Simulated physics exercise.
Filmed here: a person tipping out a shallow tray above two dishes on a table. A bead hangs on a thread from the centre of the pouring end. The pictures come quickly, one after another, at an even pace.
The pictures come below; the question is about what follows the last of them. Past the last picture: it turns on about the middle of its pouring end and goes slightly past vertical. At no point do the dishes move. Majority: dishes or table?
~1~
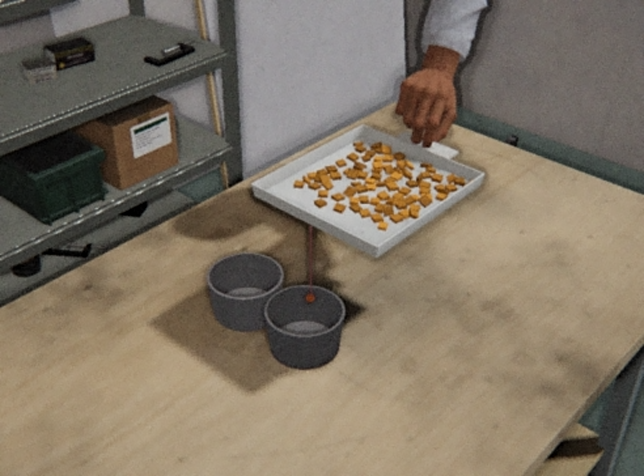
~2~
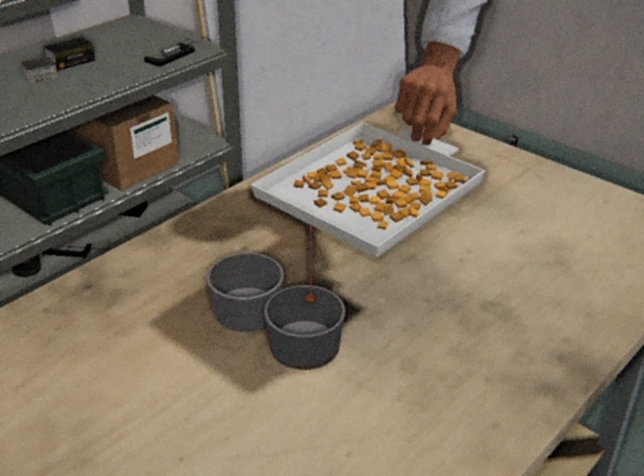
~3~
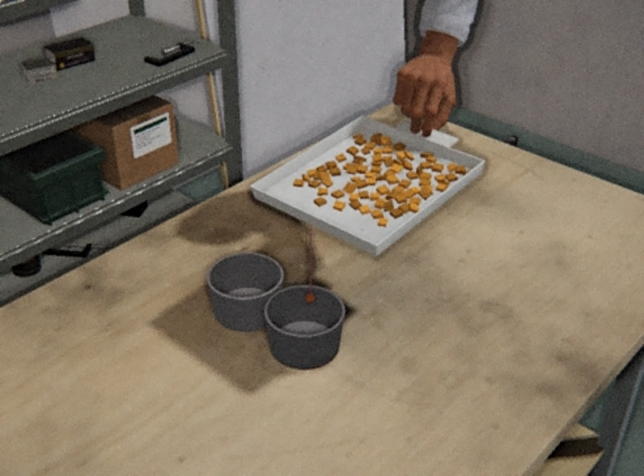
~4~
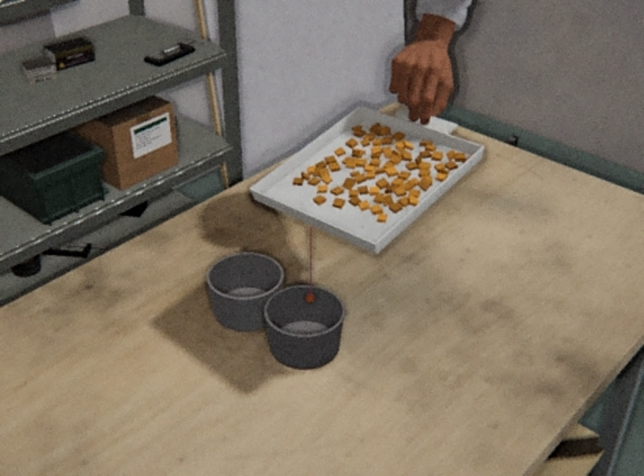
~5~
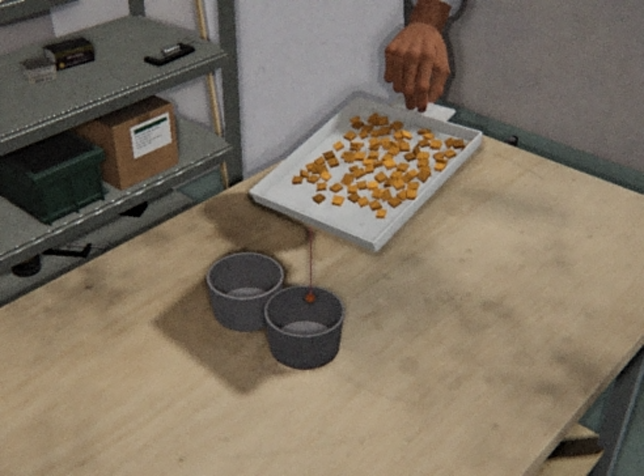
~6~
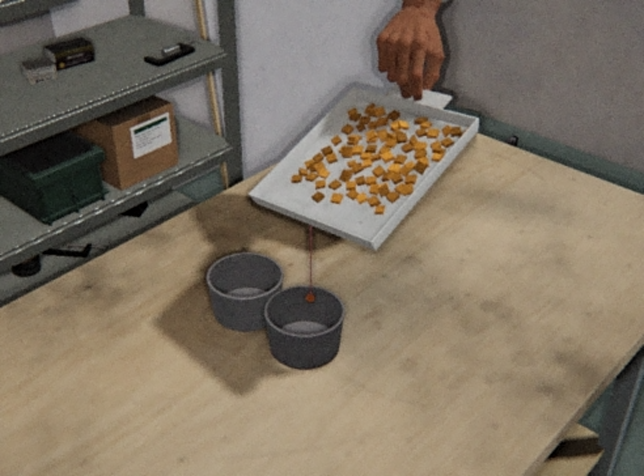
Dishes.
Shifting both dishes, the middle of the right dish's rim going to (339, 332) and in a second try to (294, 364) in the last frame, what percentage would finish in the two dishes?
Around 60 and then 20 per cent.
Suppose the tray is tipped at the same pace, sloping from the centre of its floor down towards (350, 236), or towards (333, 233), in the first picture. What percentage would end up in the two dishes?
You'd get 10 per cent the first time and 20 per cent the second time.
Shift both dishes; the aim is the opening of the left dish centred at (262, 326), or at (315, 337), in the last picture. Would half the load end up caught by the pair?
Try 1: A lesser share; try 2: A lesser share.
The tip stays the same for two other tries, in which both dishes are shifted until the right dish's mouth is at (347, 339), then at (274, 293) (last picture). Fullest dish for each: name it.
Trial one goes to the left of the two, trial two to the right of the two.
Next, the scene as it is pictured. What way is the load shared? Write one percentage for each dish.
Left dish keeps 60 %, right dish keeps 10 %.
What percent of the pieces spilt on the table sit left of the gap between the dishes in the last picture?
Estimate: Roughly 80 %.
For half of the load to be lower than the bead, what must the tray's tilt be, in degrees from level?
It is at around 110 degrees by then.
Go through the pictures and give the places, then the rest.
The first picture shows corners of the pouring end at (255, 184) and (377, 245), level; middle of the load at (381, 184), small crackers; left dish at (219, 307); right dish at (278, 344); bead on its thread at (310, 298).
The second picture shows corners of the pouring end at (255, 184) and (377, 244), level; middle of the load at (381, 183).
The third picture shows corners of the pouring end at (254, 186) and (376, 243), tipped barely, lowest at the left corner; middle of the load at (381, 178).
The fourth picture shows corners of the pouring end at (253, 188) and (375, 242), tipped a little, lowest at the left corner; middle of the load at (380, 171).
The fifth picture shows corners of the pouring end at (253, 191) and (373, 240), tipped clearly, lowest at the left corner; middle of the load at (378, 164).
The sixth picture shows corners of the pouring end at (252, 193) and (371, 239), tipped clearly, lowest at the left corner; middle of the load at (376, 158); left dish at (219, 307); right dish at (278, 344).
Soon, tray tipped steeply; nearly all on the tray; a small part in the air.
A while on, tray tipped past a quarter turn; about half on the tray; a stray few in the right dish; about a quarter in the left dish; a small part outside both; a small part in the air.
Towards the end, tray tipped past a quarter turn; a small part in the right dish; about half in the left dish; about a third outside both.
Finally, tray tipped past a quarter turn; a small part in the right dish; about half in the left dish; about a third outside both.
